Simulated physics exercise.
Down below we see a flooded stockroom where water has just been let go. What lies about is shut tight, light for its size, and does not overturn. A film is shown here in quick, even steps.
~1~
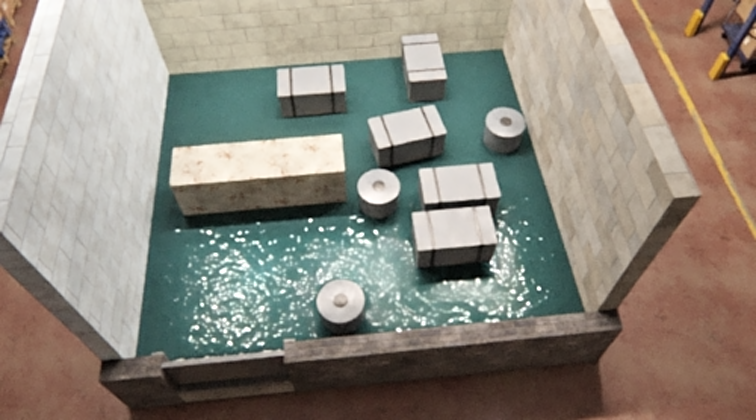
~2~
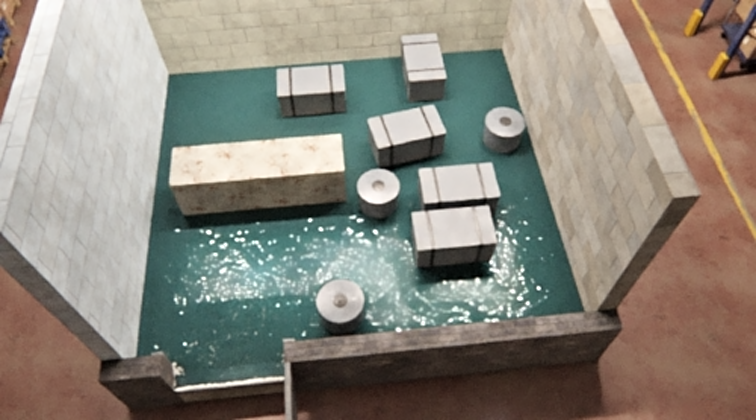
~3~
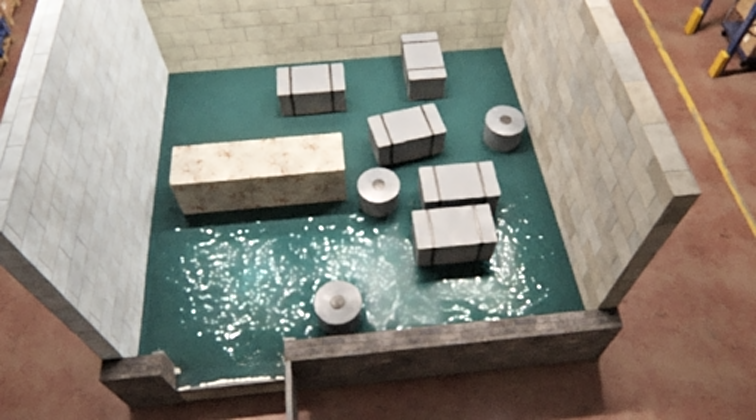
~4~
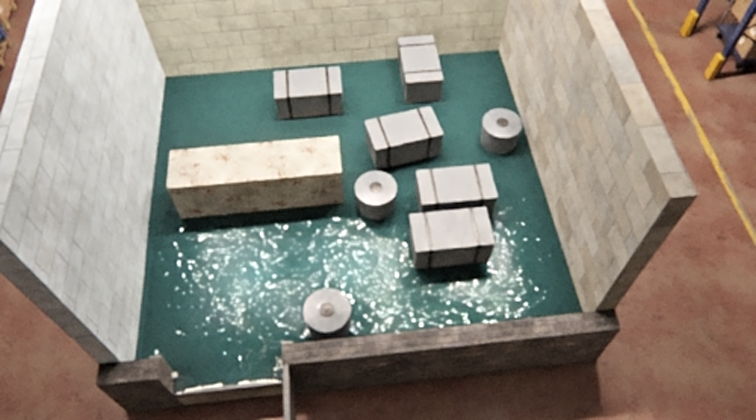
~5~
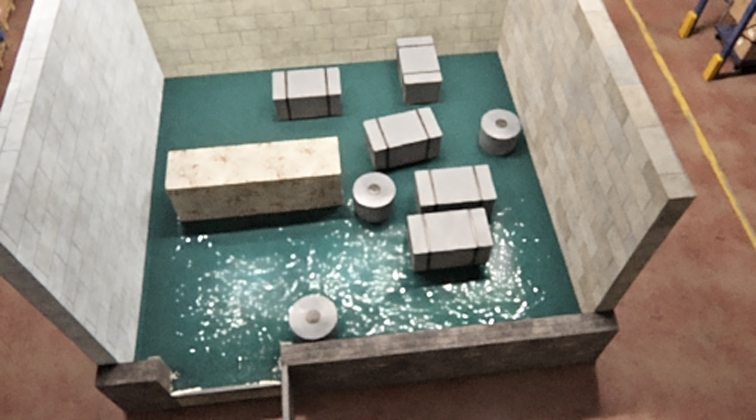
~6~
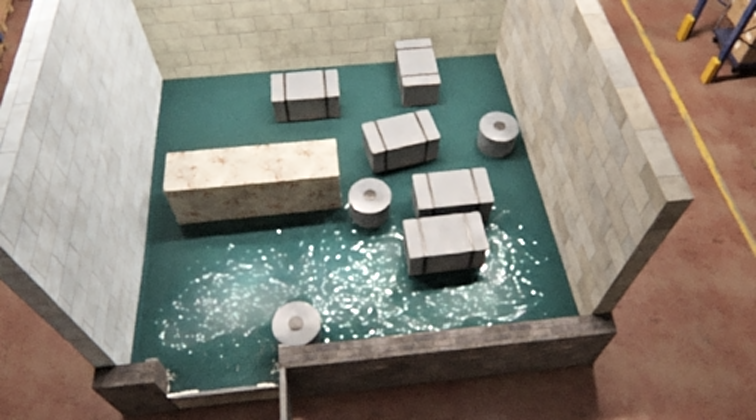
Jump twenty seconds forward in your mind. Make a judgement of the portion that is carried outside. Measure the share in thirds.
The fraction is going to land in the middle band.
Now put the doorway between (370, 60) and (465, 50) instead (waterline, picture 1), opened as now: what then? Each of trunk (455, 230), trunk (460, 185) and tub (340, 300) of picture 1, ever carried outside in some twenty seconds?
In that order: Through, through, kept in.
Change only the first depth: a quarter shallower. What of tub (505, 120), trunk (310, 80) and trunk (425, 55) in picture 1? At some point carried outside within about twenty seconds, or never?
The first one never escapes, the second never escapes, the third never escapes.
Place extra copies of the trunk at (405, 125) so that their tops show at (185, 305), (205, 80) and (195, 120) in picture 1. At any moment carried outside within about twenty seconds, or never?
First copy escapes, second copy doesn't escape, third copy doesn't escape.
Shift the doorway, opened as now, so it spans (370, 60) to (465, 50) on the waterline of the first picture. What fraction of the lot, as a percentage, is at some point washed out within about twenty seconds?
Close to 90 percent.
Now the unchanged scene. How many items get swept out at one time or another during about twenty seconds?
Total: 3.
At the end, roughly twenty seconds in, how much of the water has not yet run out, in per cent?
It comes out at 50 parts in a hundred.
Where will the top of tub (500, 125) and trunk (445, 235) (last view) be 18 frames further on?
About (503, 169) and (247, 358).
A moment on, 1 of 8 are out; 7 afloat.
Next, 1 of 8 are out; 7 afloat.
Later, 3 of 8 are out; 5 afloat.
In the end, 3 of 8 are out; 5 afloat.
